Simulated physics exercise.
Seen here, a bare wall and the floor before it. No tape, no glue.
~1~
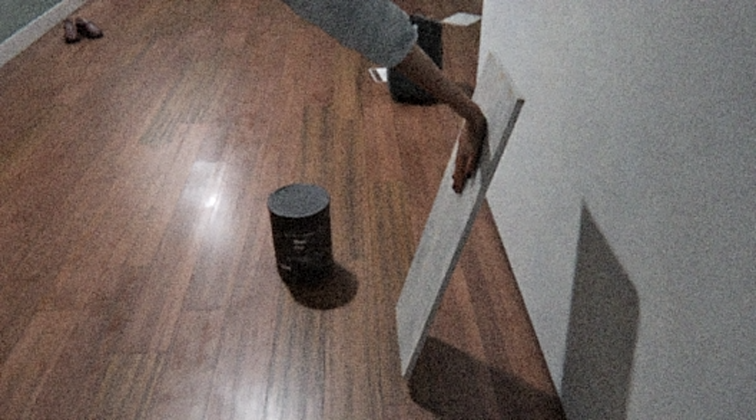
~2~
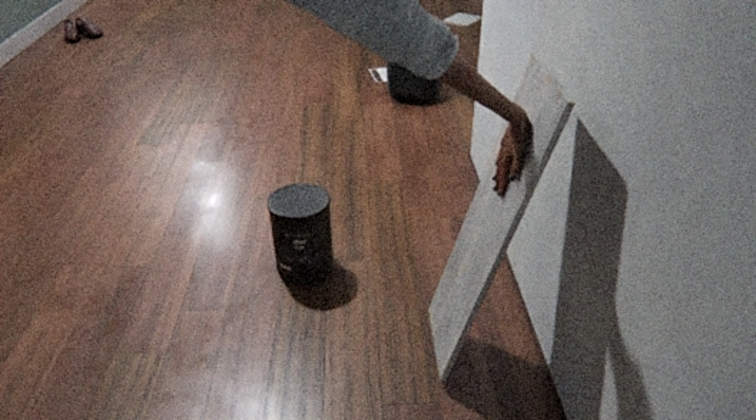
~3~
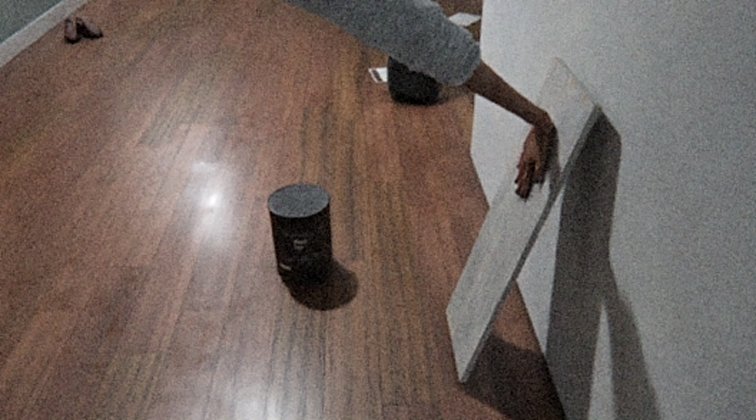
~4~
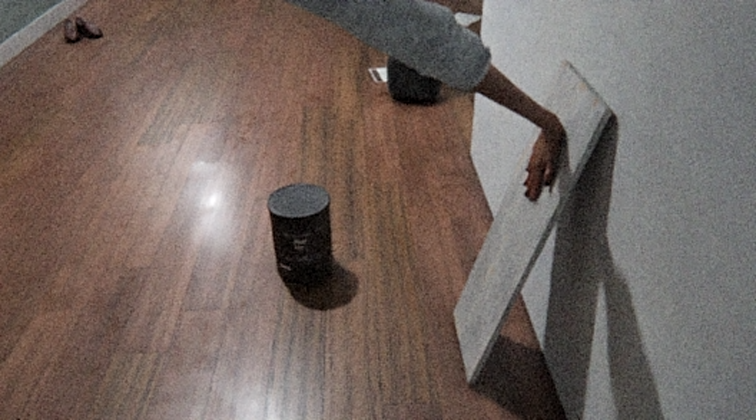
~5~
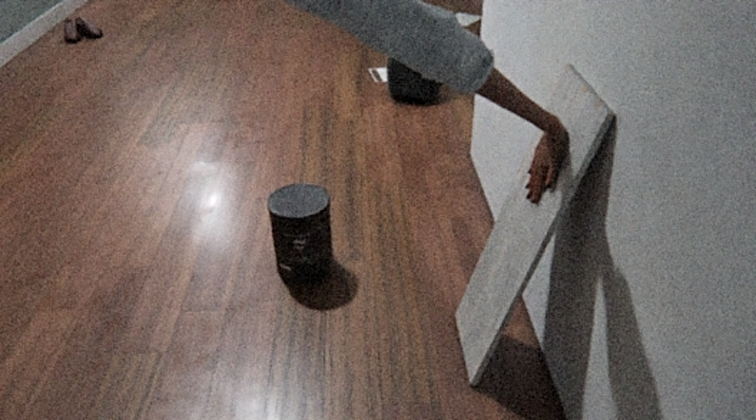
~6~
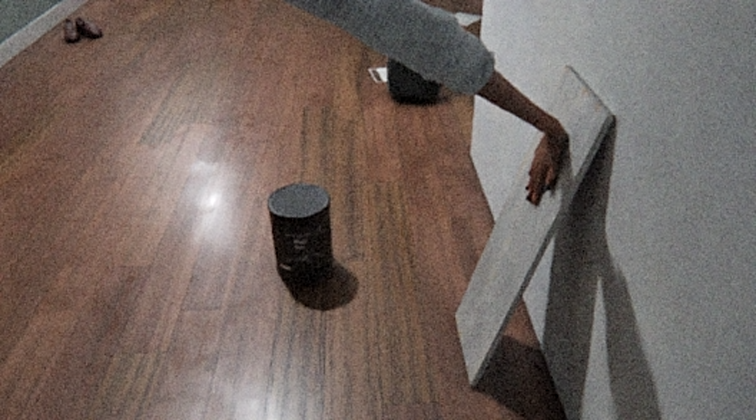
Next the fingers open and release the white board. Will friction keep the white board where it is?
It stays up.
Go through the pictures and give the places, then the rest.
On its way; white board (446, 228); black pail (302, 234), in the first picture.
On its way; white board (486, 229); black pail (302, 234), in the second picture.
On its way; white board (507, 231); black pail (302, 234), in the third picture.
On its way; white board (516, 234); black pail (302, 234), in the fourth picture.
Leant on the wall, still held; white board (518, 236); black pail (302, 234), in the fifth picture.
Leant on the wall, still held; white board (518, 237); black pail (302, 234), in the sixth picture.
Then, 0.40 s later than the last frame, all is still.
Then, 0.90 s later than the last frame, white board resting near (518, 238).
When it is over, both as before. End places, in pixels of the last picture, white board near (518, 238). The board holds.
